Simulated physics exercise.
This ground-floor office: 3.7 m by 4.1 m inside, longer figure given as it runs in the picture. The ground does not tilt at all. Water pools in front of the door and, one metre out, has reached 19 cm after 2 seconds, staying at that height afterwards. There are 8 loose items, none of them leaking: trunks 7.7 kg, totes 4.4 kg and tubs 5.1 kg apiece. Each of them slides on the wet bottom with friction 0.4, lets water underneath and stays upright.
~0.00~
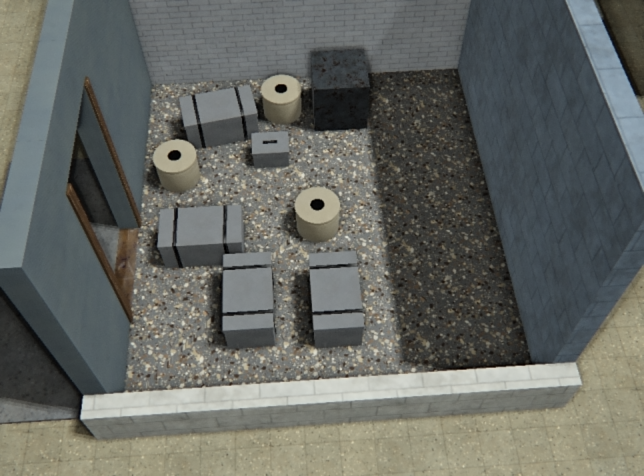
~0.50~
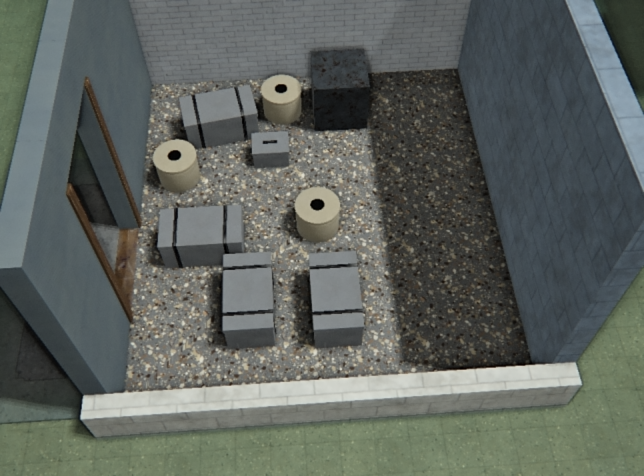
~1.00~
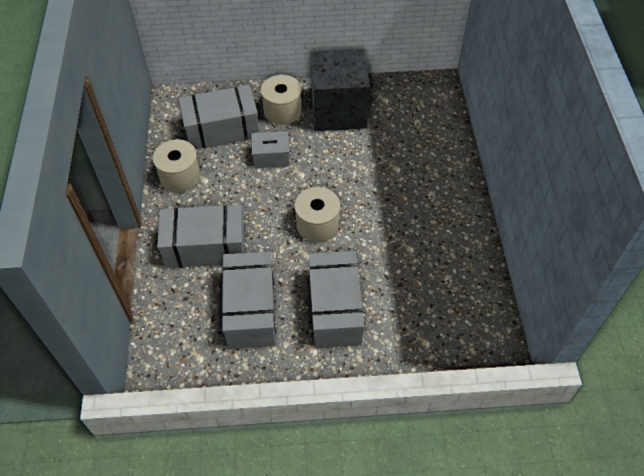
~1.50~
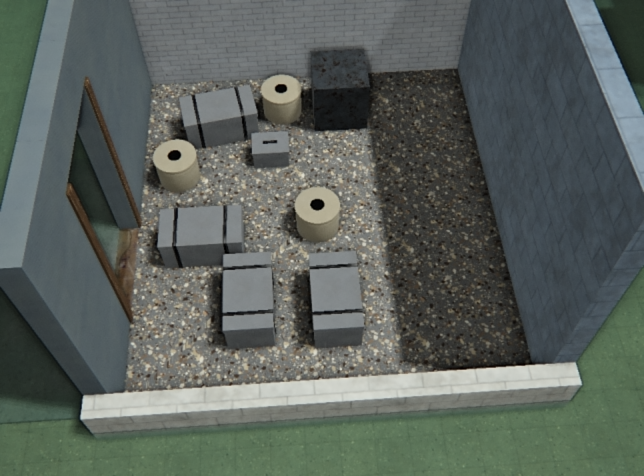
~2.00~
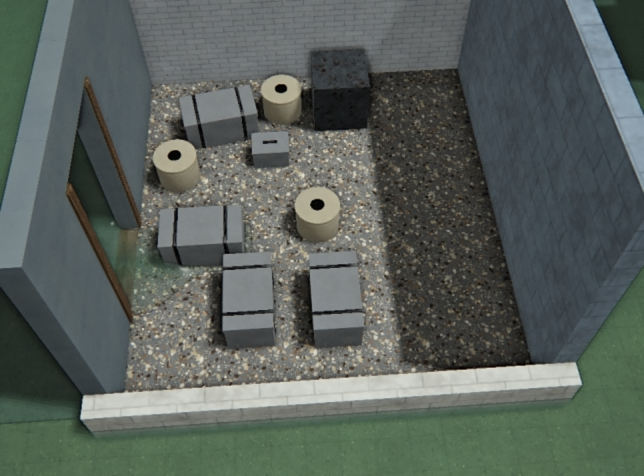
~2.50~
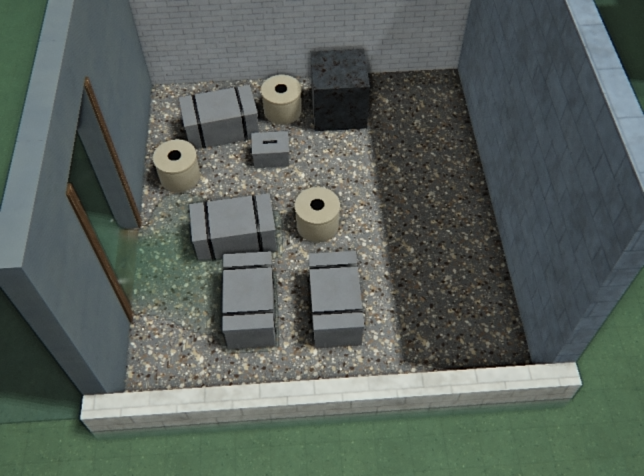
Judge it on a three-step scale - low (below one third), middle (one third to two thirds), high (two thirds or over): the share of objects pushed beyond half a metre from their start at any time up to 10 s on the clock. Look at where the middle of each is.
Middle.
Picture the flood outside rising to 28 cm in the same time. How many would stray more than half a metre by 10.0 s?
Count under that change: 8.
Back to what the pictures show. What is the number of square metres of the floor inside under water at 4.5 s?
Wet: Near 11.0 m2.
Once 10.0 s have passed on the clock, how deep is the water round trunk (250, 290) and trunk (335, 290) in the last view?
Roughly 10 and 10 cm.
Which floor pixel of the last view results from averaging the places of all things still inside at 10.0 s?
Around (333, 163).
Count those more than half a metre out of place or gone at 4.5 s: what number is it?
By that time the total stands at 4.
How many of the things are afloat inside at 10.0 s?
At that moment it comes to 7.
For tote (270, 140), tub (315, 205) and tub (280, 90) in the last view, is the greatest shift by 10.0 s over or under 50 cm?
Order as asked - a bigger shift, a bigger shift, a smaller shift.
After 3.5 s 2 of 8 are over 50 cm from their spots; 2 afloat.
After 4.5 s 4 of 8 are over 50 cm from their spots; 2 afloat.
After 7.0 s 4 of 8 are over 50 cm from their spots; 4 afloat.
After 10.0 s 5 of 8 are over 50 cm from their spots, and 5 have been at some point; 7 afloat.
